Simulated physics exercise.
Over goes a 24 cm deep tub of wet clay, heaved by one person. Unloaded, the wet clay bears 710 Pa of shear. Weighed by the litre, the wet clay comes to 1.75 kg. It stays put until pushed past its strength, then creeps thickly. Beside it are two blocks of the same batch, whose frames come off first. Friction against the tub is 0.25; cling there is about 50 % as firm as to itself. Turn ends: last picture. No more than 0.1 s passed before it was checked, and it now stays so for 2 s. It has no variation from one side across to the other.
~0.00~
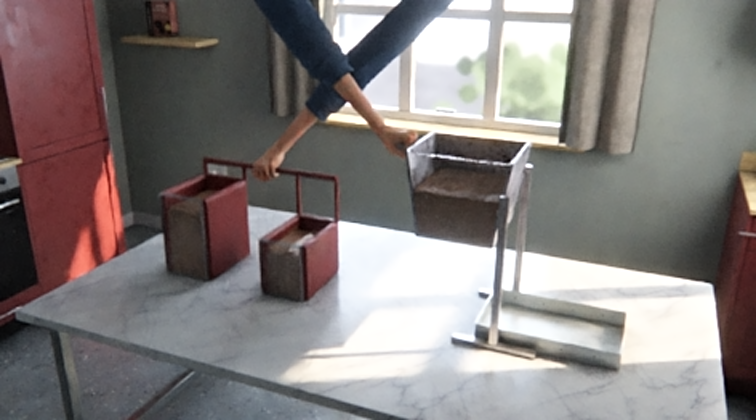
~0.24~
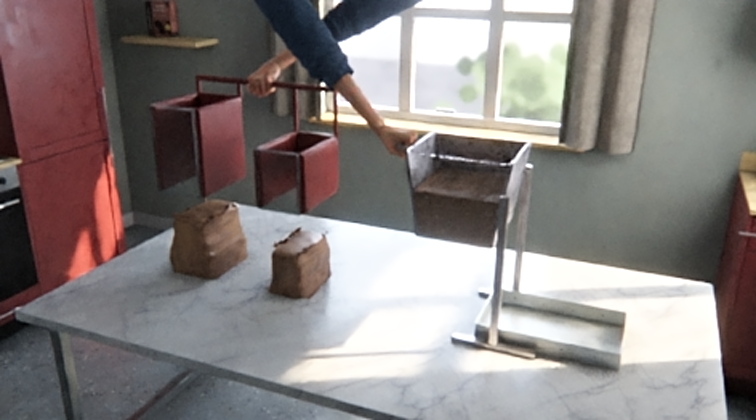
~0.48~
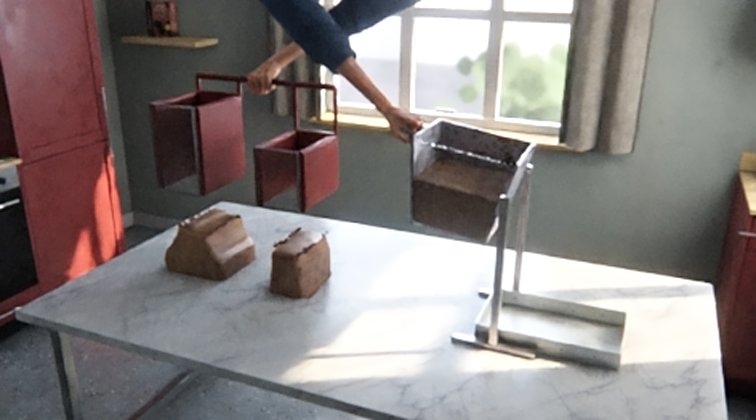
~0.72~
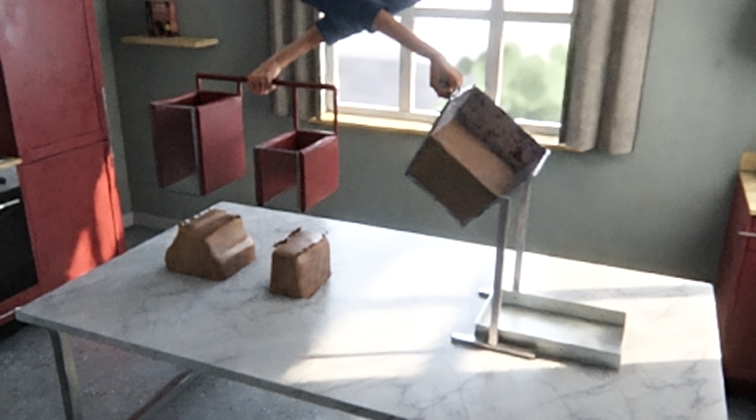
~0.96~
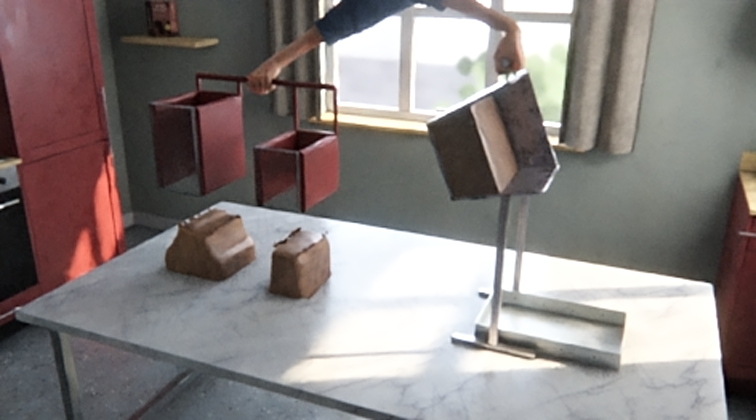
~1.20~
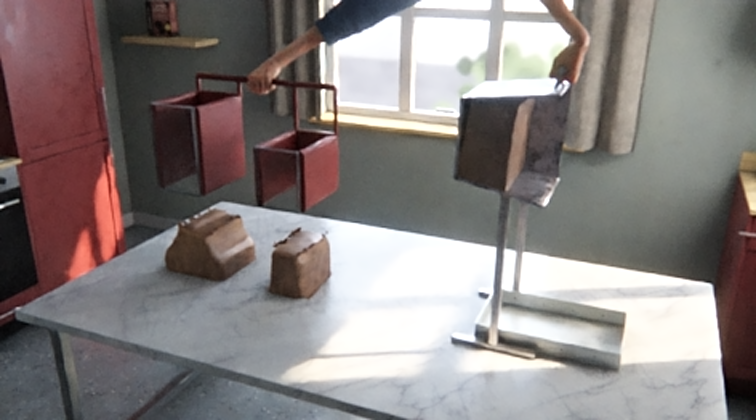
The video shows one hand lifting two joined red molds off brown clay blocks on a marble table, the left block slumping lower, while the other hand turns a clay-filled metal tub on a stand rightward onto its side.
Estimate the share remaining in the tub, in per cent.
Roughly 56 per cent remains in the tub.
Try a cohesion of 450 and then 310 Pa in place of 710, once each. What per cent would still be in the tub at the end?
Respectively, close to 45 % and close to 45 %.
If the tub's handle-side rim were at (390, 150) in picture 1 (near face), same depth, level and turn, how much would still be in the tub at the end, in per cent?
I'd put it at close to 50 per cent.
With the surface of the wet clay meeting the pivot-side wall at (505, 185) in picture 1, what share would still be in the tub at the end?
I'd put it close to 45 in a hundred.
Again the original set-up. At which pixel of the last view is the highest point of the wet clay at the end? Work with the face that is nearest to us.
It ends up highest close to (478, 149).
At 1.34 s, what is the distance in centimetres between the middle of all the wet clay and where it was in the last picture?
It has moved close to 5 cm.
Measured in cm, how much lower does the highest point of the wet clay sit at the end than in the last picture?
Roughly 12 cm.
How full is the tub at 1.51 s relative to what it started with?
I'd say close to 85 %.
By 1.34 s, the tub is at 92 degrees and holds 100 %.
By 1.51 s, the tub is at 92 degrees and holds 87 %.
By 1.68 s, the tub is at 92 degrees and holds 60 %.
By 1.85 s, the tub is at 92 degrees and holds 56 %.
By 3.20 s, at the end, the tub is at 92 degrees and holds 56 %.
